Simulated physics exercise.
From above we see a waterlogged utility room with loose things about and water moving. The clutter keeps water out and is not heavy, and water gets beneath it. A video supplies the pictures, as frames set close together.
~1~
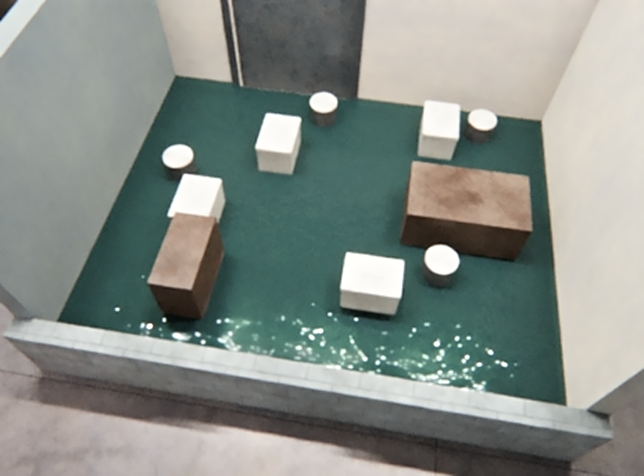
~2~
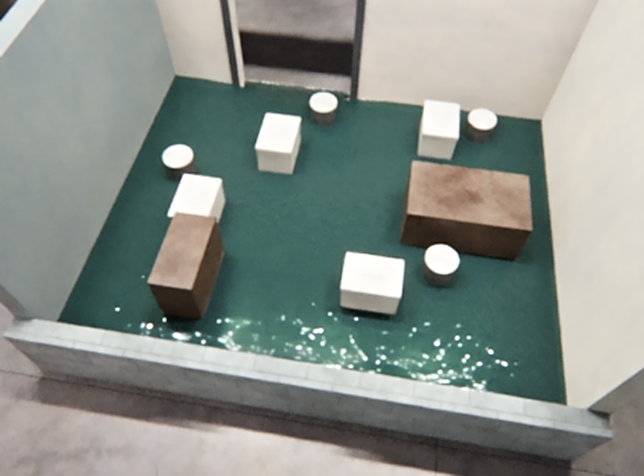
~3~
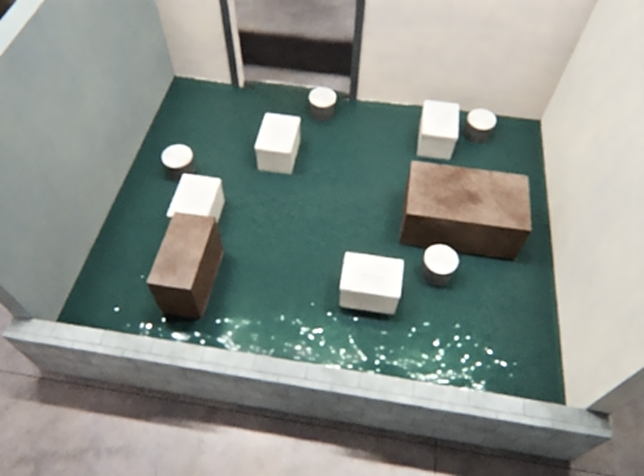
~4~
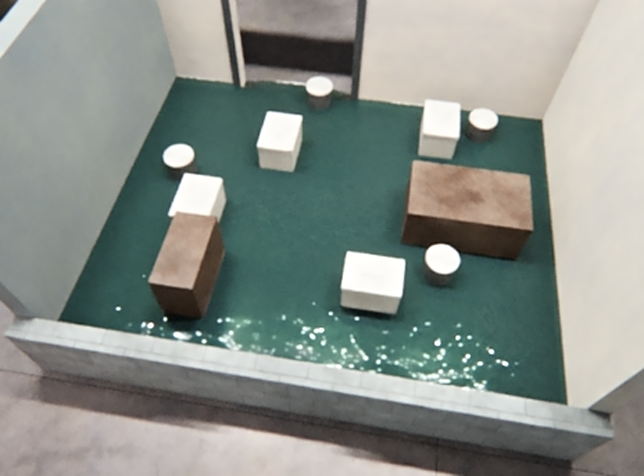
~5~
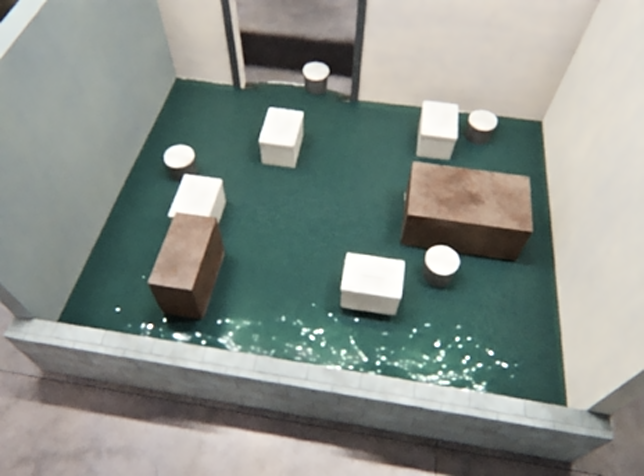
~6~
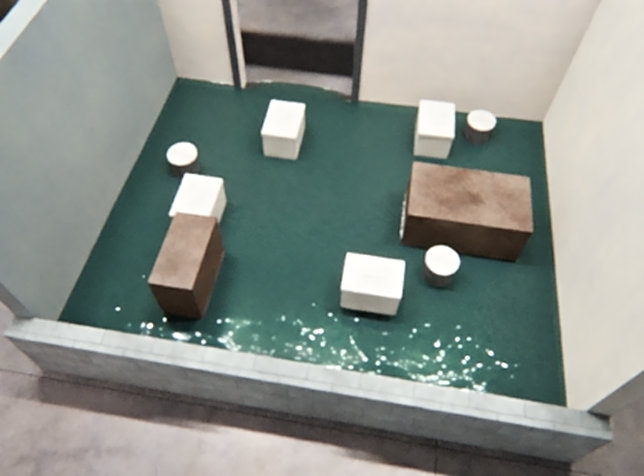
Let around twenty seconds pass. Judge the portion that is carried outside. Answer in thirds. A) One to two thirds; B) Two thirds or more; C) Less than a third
Two thirds or more.
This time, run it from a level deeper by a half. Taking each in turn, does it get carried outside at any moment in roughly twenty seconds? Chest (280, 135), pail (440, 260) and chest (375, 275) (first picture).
The first exits, the next remains in the room, the last exits.
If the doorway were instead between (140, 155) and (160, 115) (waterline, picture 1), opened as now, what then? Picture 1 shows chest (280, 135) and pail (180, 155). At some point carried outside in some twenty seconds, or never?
Result per object, in order: Exits at some point, exits at some point.
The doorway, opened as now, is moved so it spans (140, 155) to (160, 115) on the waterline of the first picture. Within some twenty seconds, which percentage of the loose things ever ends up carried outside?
Some 50 per cent of the things, roughly.
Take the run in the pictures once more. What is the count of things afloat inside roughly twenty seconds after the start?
So that is 1.
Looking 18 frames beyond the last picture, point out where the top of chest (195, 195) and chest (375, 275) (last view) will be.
About (214, 129) and (320, 205).
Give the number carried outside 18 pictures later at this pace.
The number I arrive at is 3.
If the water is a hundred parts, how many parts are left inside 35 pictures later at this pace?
Estimate: About 54 %.
A moment on, 1 of 8 are out; 7 afloat.
Next, 3 of 8 are out; 5 afloat.
Later, 6 of 8 are out; 2 afloat.
In the end, 7 of 8 are out; 1 afloat.
